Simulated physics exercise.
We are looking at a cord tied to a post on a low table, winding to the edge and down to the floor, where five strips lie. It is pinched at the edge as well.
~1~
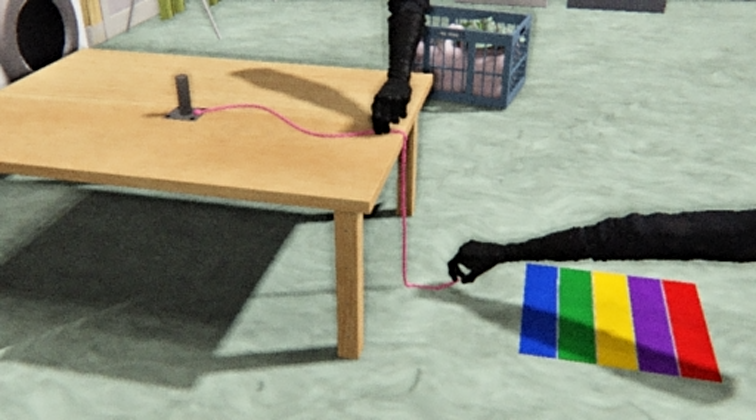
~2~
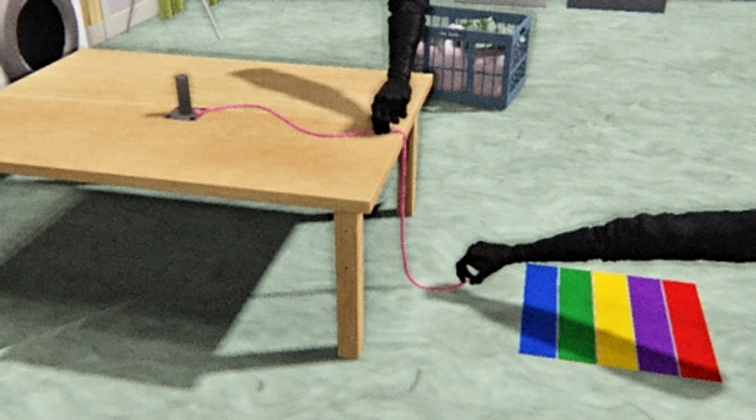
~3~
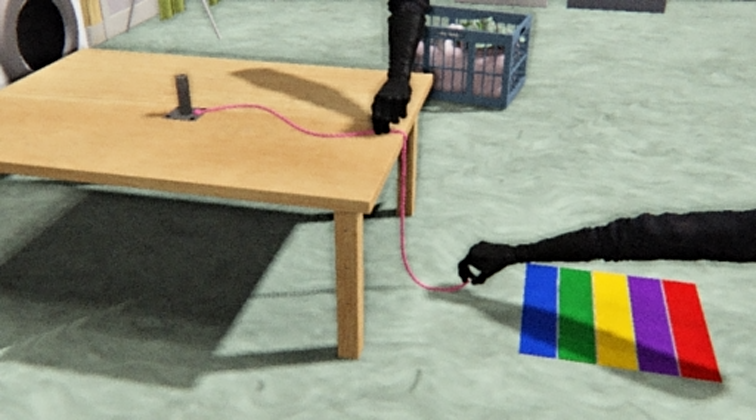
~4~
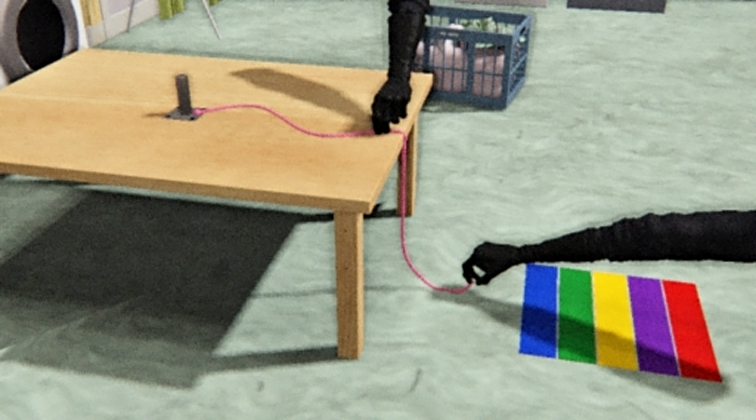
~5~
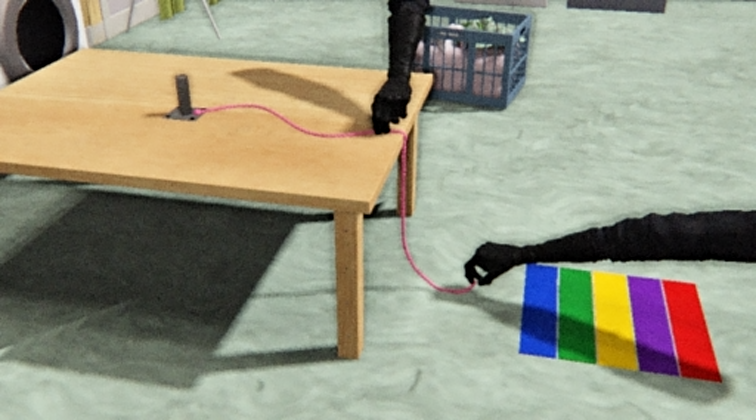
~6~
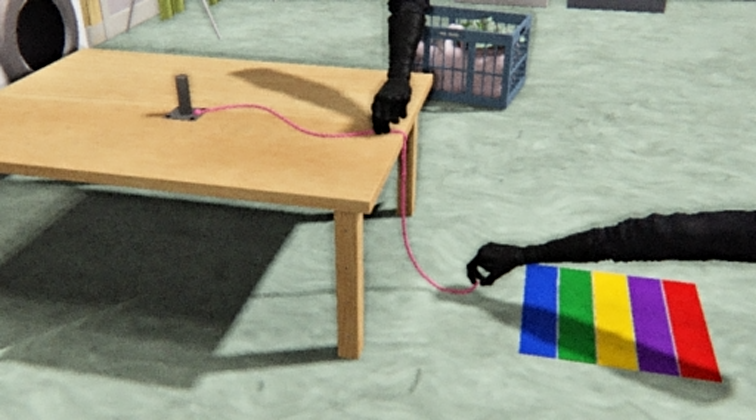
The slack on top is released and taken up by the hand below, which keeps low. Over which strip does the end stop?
The end stops over the yellow strip.
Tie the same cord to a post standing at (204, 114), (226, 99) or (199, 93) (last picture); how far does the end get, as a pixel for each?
Near (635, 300), (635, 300) and (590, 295).
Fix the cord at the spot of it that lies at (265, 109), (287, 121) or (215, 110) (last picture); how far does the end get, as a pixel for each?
The places are (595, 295), (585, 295) and (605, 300).
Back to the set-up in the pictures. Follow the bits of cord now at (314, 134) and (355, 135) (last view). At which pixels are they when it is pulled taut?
At (352, 128), then (393, 132).
Soon after, end near (550, 291); over blue.
After that, end near (590, 296); over green.
At the stop, end near (614, 299); over yellow. It gets as far as the yellow strip.
